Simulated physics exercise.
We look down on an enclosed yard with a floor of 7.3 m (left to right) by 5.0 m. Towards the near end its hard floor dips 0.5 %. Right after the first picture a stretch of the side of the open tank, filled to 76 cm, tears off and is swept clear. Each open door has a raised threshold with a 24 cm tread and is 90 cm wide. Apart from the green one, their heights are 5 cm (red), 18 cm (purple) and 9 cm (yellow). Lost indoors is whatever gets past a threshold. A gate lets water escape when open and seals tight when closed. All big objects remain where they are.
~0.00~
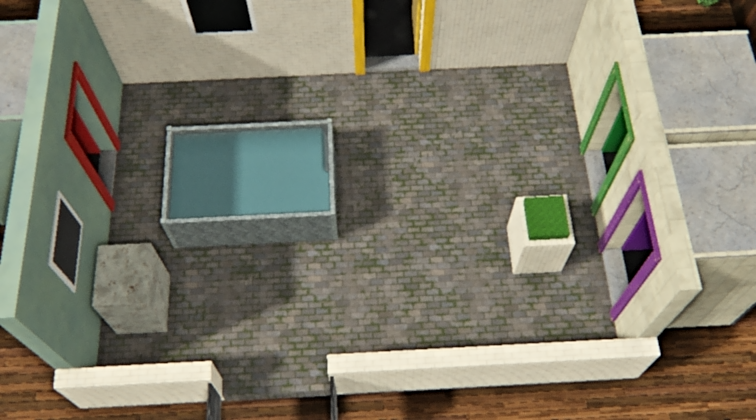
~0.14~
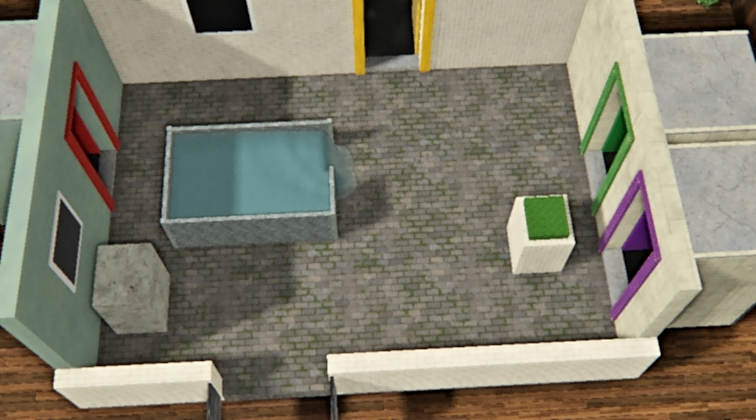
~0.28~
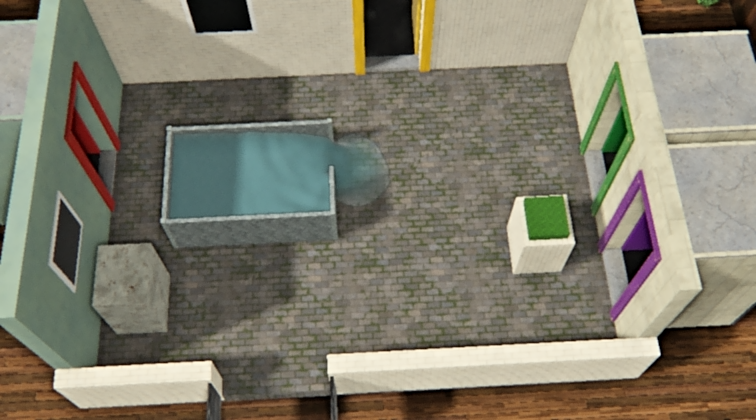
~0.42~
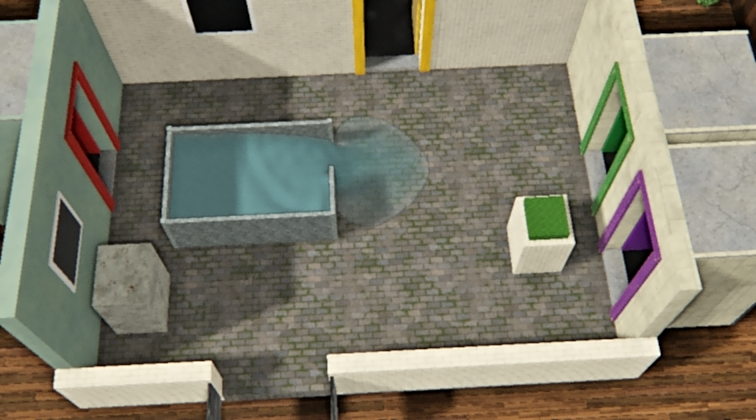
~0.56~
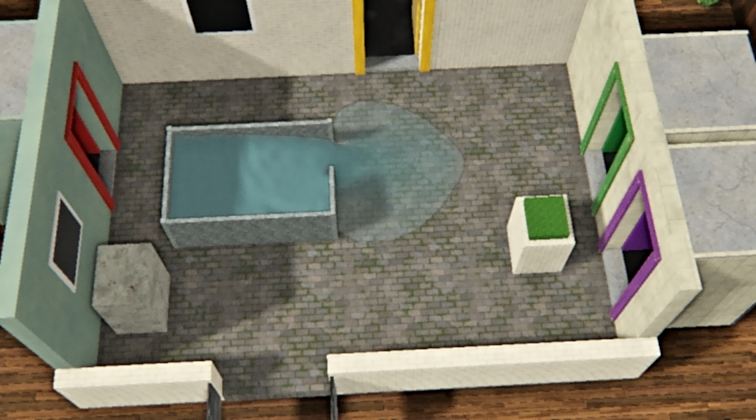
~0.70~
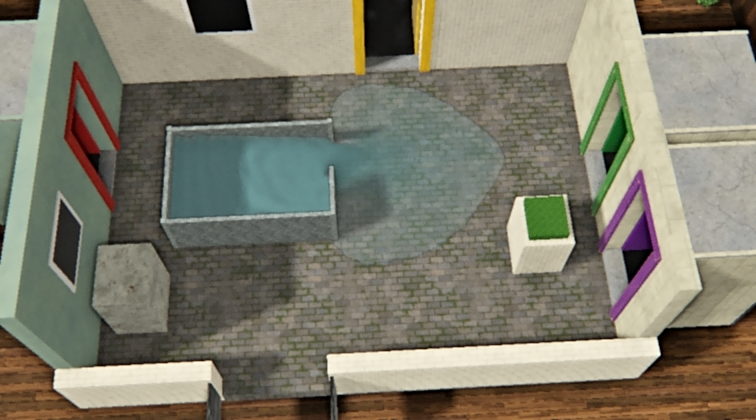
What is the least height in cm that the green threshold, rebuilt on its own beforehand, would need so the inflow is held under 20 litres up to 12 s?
Around 18 cm would be enough.
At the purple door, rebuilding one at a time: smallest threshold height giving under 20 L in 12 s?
The purple one would have to be about 9.5 cm high.
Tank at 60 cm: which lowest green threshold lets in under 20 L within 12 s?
You'd need a step of close to 13.5 cm.
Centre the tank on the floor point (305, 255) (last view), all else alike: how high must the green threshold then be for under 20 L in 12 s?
Near 24 cm.
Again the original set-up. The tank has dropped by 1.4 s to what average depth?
Roughly 54 cm.
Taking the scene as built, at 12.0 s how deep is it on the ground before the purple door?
Roughly 9.0 cm deep.
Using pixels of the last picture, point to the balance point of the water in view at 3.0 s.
Around (377, 184).
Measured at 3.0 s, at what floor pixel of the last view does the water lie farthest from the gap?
The tip of the flood lies near (615, 357).
After 1.4 s water covers 35 % of the floor, deepest (42 cm) near (337, 167); 15 cm at the green door, 0 litres in over its 16 cm threshold.
After 3.0 s water covers 45 % of the floor, deepest (28 cm) near (520, 71); 22 cm at the green door, 25 litres in over its 16 cm threshold.
After 12.0 s water covers 100 % of the floor, deepest (12 cm) near (96, 385); 8 cm at the green door, 39 litres in over its 16 cm threshold.
At the green door as built, the water arrived by 1.2 s and peaked near 26 cm at 2.2 s.
With a threshold of 15.5 cm, 45 litres would have come in within the 12 s; with 21 cm, 7 litres. So under 20 litres takes about 18 cm.
